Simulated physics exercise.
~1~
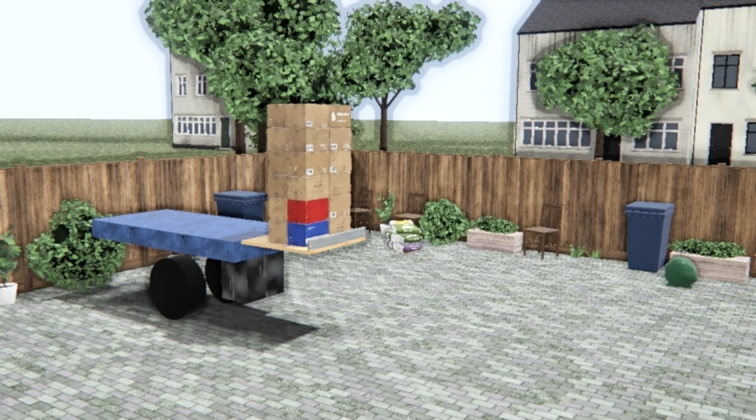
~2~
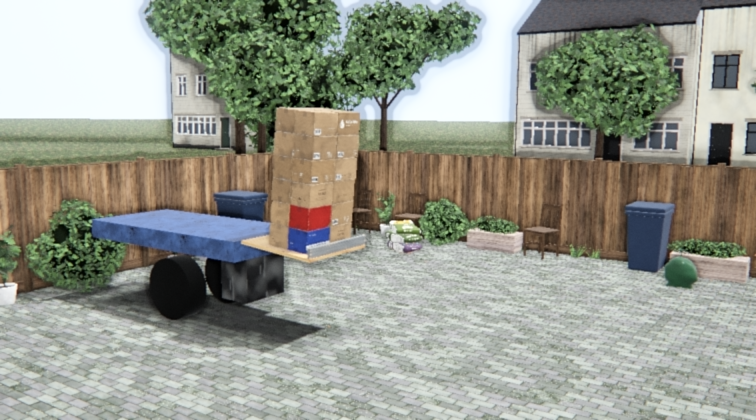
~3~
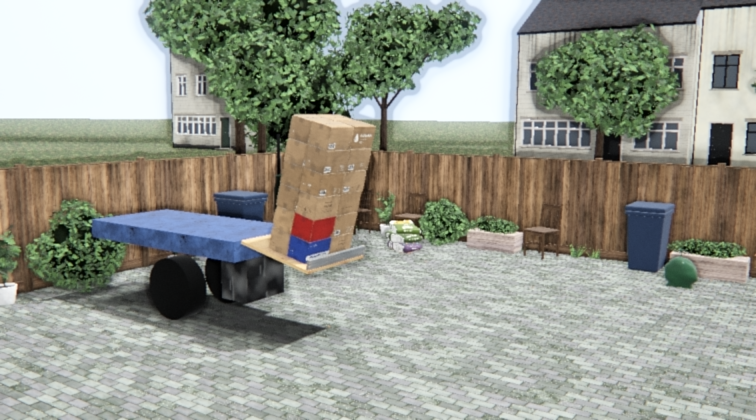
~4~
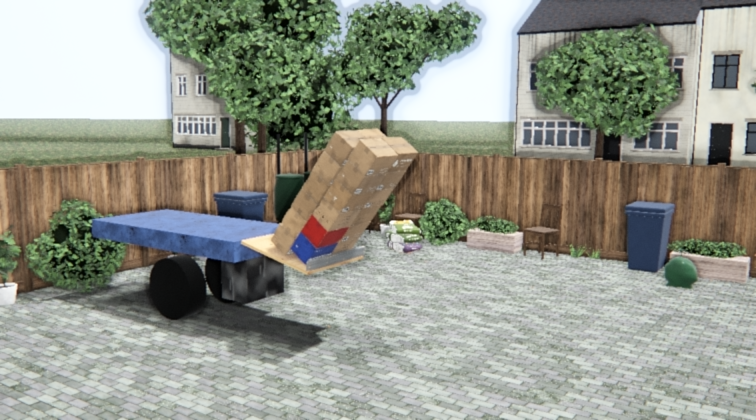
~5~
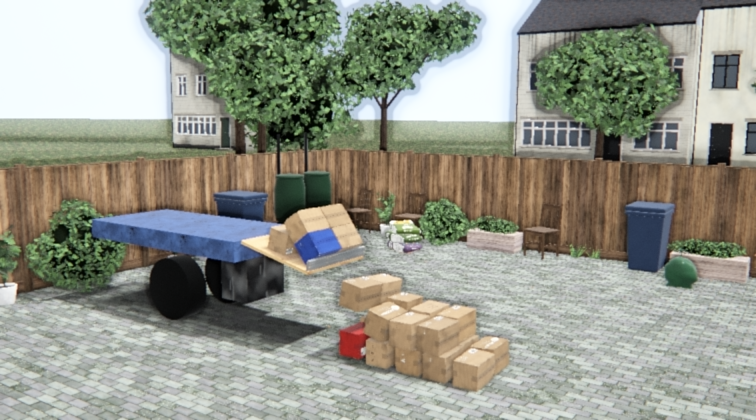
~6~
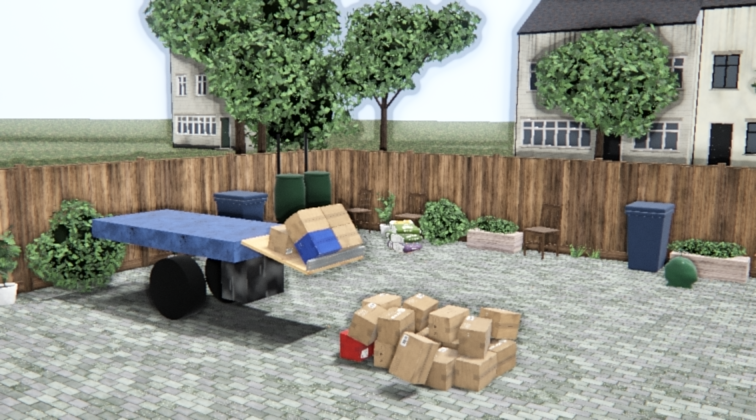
At first, a tall stack of taped cardboard cartons, with a red one and a blue one near the bottom, stands on a flap at the right end of a blue flat-bed in a paved yard. The flap tips down at its outer edge, and the stack leans to the right with it. The flap stops at a gentle slope, but the stack keeps toppling further over. Most of the cartons, including the red one, drop onto the paving and spread into a loose heap. A small cluster, including the blue carton, stays tilted on the sloping flap.
